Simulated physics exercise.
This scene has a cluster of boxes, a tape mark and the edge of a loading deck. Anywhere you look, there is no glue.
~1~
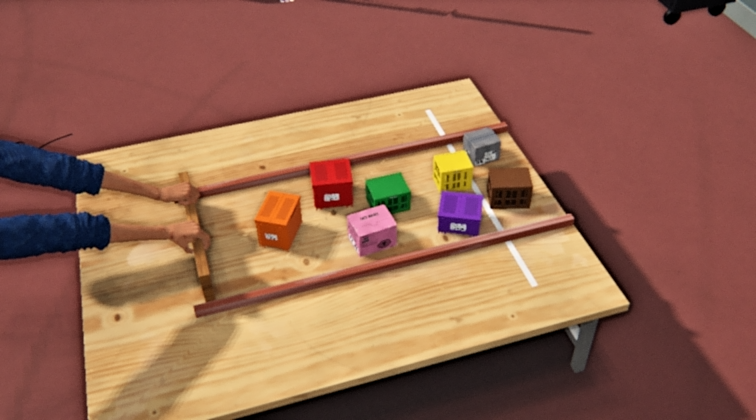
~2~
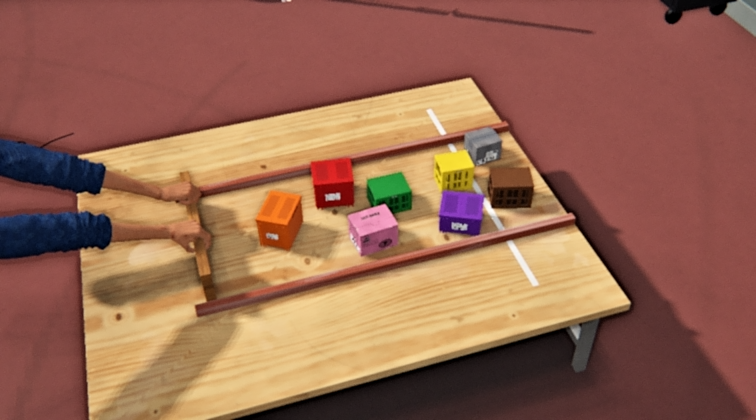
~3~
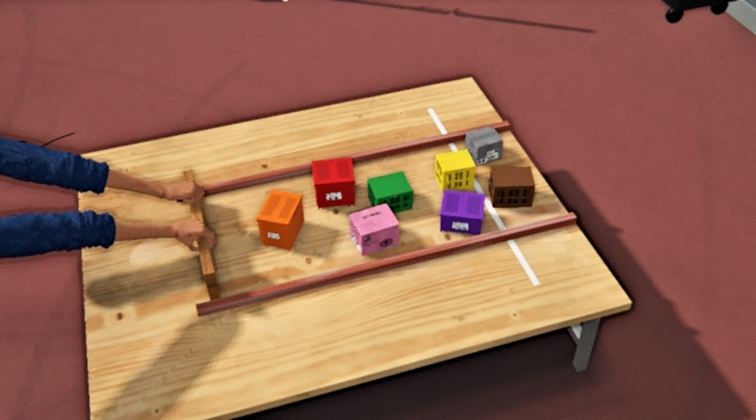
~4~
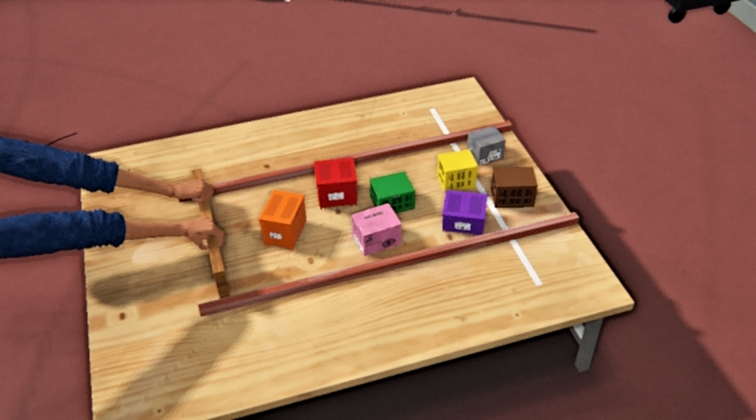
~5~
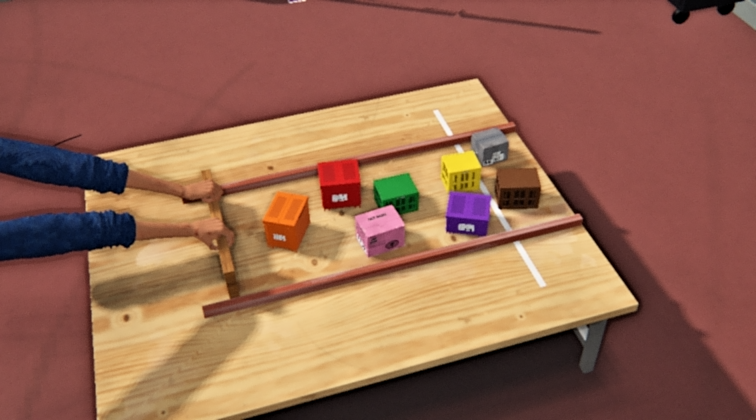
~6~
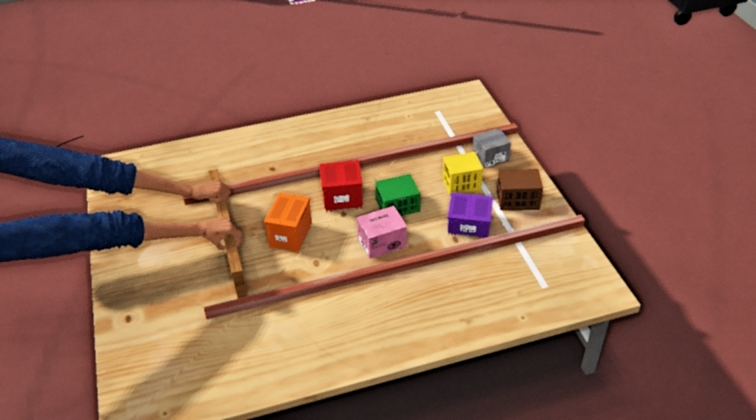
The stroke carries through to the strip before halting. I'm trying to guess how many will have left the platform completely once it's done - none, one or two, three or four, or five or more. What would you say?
I would say one or two leave it.
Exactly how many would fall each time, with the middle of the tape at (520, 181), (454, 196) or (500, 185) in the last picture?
Going through them in order, you'd see 5, 0 and 4.
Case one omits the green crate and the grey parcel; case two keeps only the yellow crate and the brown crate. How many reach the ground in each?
The number is 1 for the first case and 0 for the second.
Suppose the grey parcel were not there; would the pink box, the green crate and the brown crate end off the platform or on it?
The pink box is still up, the green crate is still up and the brown crate goes down.
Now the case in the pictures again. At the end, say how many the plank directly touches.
3 of them.
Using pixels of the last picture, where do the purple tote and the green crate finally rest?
In the last picture the purple tote sits at (555, 192) while the green crate sits at (528, 166).
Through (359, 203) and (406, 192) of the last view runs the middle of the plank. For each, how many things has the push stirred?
So 4, and at the other place 6.
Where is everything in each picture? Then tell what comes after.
Grey parcel (482, 147); brown crate (509, 188); yellow crate (453, 172); plank (197, 235); tape (475, 187), in the first picture.
Brown crate (510, 188); green crate (389, 194), in the second picture.
Yellow crate (455, 171); red tote (334, 183), in the third picture.
Grey parcel (486, 146); orange tote (284, 220), in the fourth picture.
Brown crate (517, 189); plank (220, 233), in the fifth picture.
Grey parcel (492, 148); brown crate (519, 190); yellow crate (462, 174); plank (228, 232); tape (485, 189), in the sixth picture.
Early on, none off yet; grey parcel at rest near (492, 148); brown crate at rest near (519, 190); yellow crate at rest near (462, 174).
A while later, none off yet; grey parcel at rest near (492, 148); brown crate travelled about its own width near (541, 183); yellow crate travelled well along near (512, 162).
Finally, the number that fall off is one or two; lost, yellow crate and brown crate.
